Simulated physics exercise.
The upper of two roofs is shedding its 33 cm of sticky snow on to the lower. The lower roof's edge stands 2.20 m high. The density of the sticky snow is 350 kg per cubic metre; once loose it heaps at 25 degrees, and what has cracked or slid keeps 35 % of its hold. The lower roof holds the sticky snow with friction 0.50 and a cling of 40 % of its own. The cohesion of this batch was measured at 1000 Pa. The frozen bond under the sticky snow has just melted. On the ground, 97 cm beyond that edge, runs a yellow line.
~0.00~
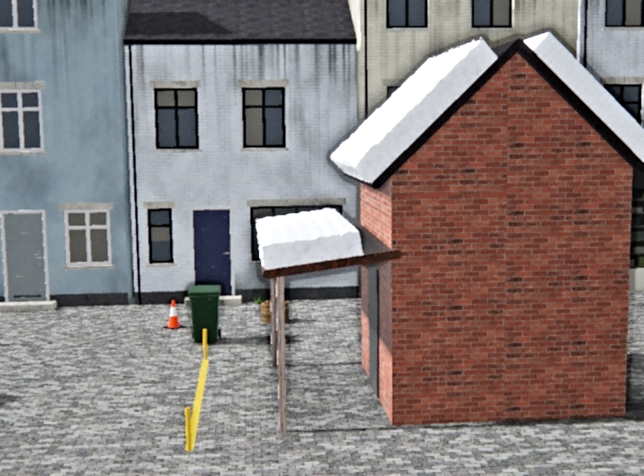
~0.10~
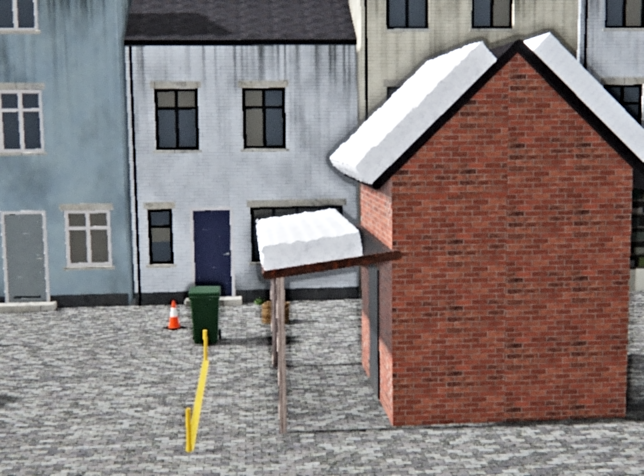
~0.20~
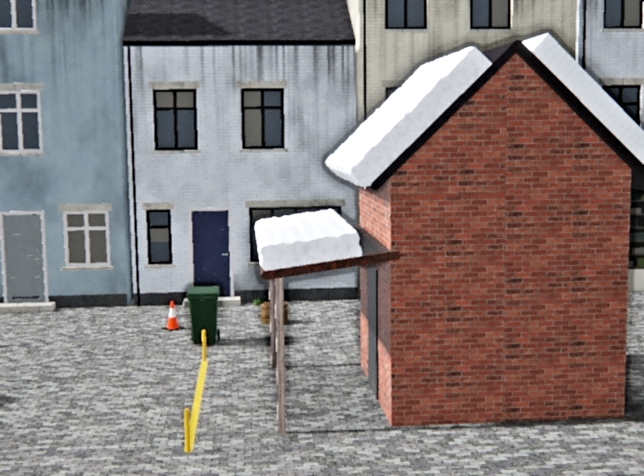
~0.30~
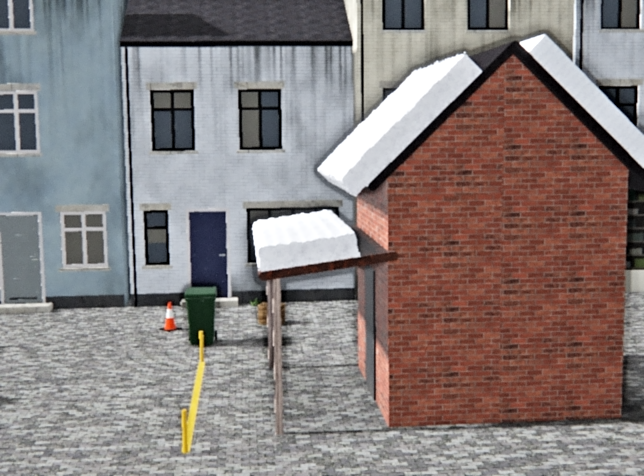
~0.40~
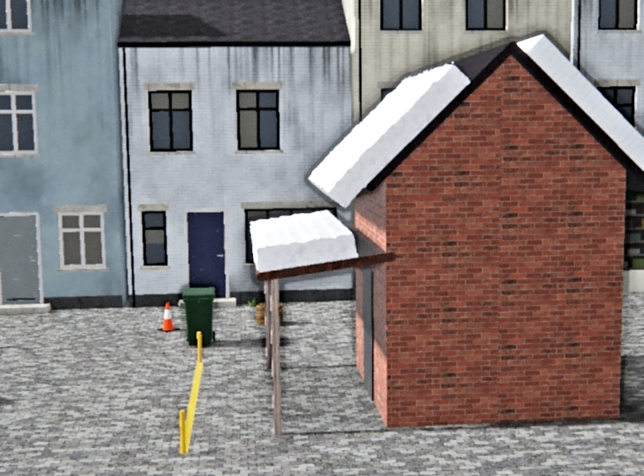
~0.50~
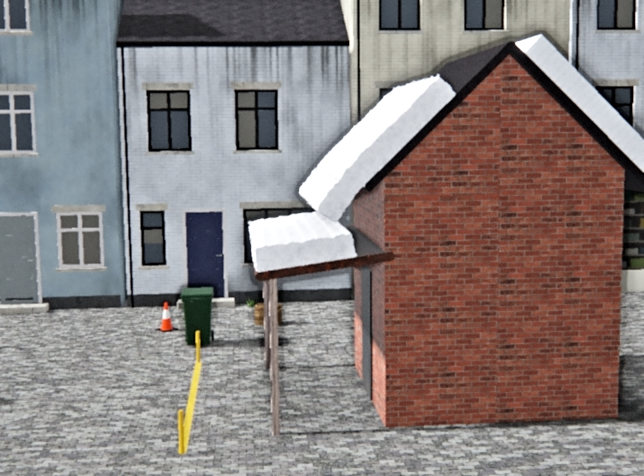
A red brick building with a steep dark roof stands at the right of a grey cobbled yard, seen from the front and slightly above. Thick white snow covers both its slopes and a small lean-to roof on its left, near a yellow line, a green bin, an orange cone and pale terraced houses. The left slope's snow slides down leftward, baring dark roof, as the view shifts very slightly.
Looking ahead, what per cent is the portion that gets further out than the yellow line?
About 27 %.
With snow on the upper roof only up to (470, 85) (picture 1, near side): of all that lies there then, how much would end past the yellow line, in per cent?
In that case some 14 per cent.
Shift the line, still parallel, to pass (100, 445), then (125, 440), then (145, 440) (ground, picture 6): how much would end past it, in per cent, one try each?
In that order: 4 %, 8 %, 14 %.
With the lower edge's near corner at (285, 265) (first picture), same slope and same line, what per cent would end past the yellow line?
In that case some 45 per cent.
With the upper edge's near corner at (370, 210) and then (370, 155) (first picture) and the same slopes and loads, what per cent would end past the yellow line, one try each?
In that order: 3 %, 45 %.
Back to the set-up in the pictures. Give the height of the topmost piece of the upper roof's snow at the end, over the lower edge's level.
About 0.8 m.
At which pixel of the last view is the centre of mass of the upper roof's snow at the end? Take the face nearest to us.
Around (222, 346).
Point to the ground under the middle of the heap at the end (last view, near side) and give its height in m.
Near (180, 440), some 0.4 m high.
After 1.05 s, none is below the lower edge and 0 % is past the line.
After 1.70 s, 39 % is below the lower edge and 17 % is past the line.
After 2.35 s, 50 % is below the lower edge and 27 % is past the line.
After 3.00 s, 50 % is below the lower edge and 27 % is past the line.
After 3.10 s, 50 % is below the lower edge and 27 % is past the line.
